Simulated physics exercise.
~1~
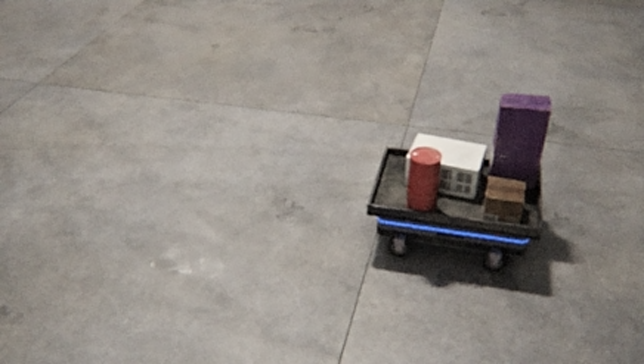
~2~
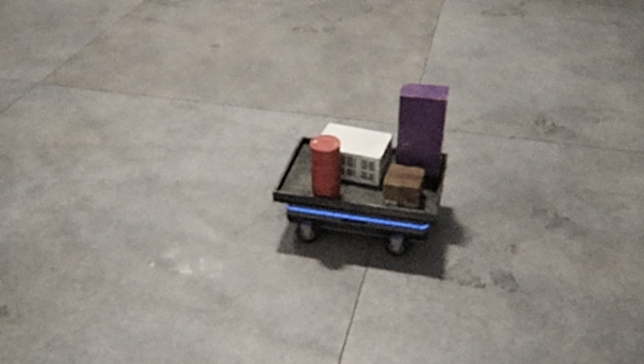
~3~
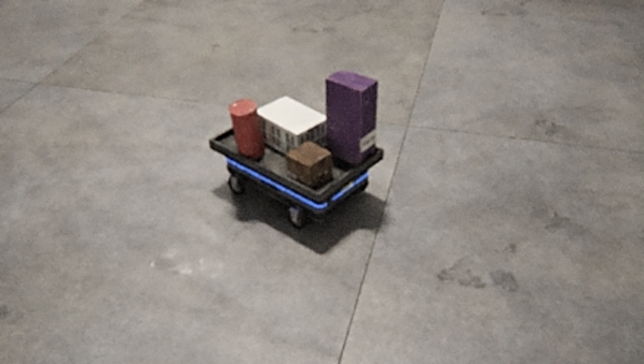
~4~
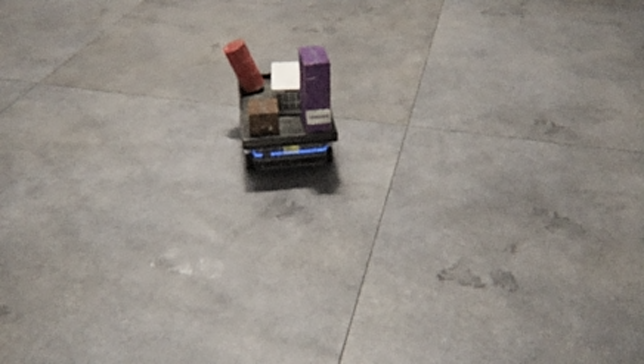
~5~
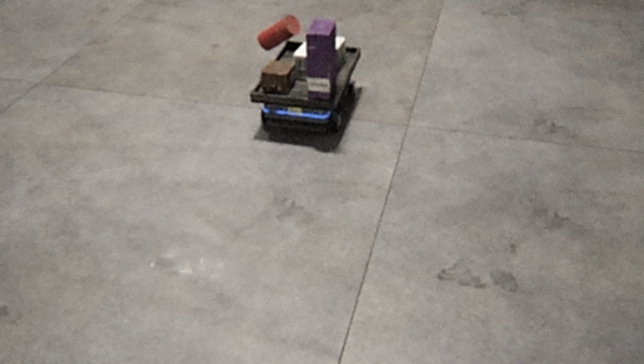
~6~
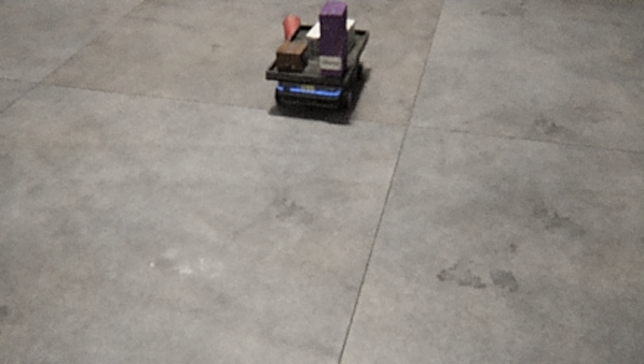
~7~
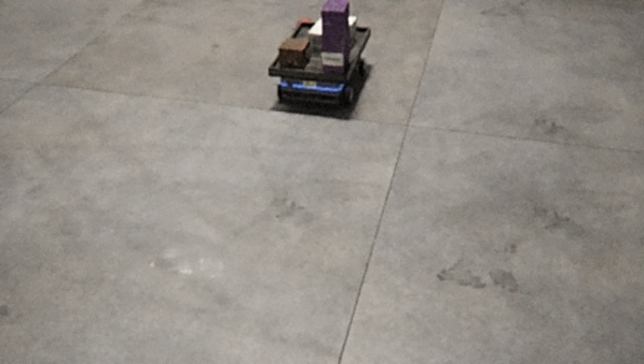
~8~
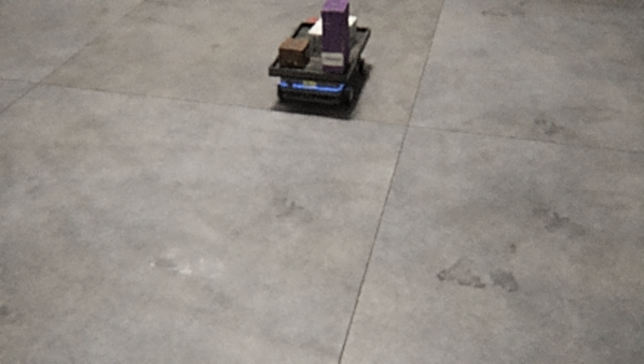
A self-driving cart carrying a red canister, white crate, brown parcel and purple box rolled left, then swung away into the distance as the canister toppled off the far side, and it stopped with the purple box still upright.
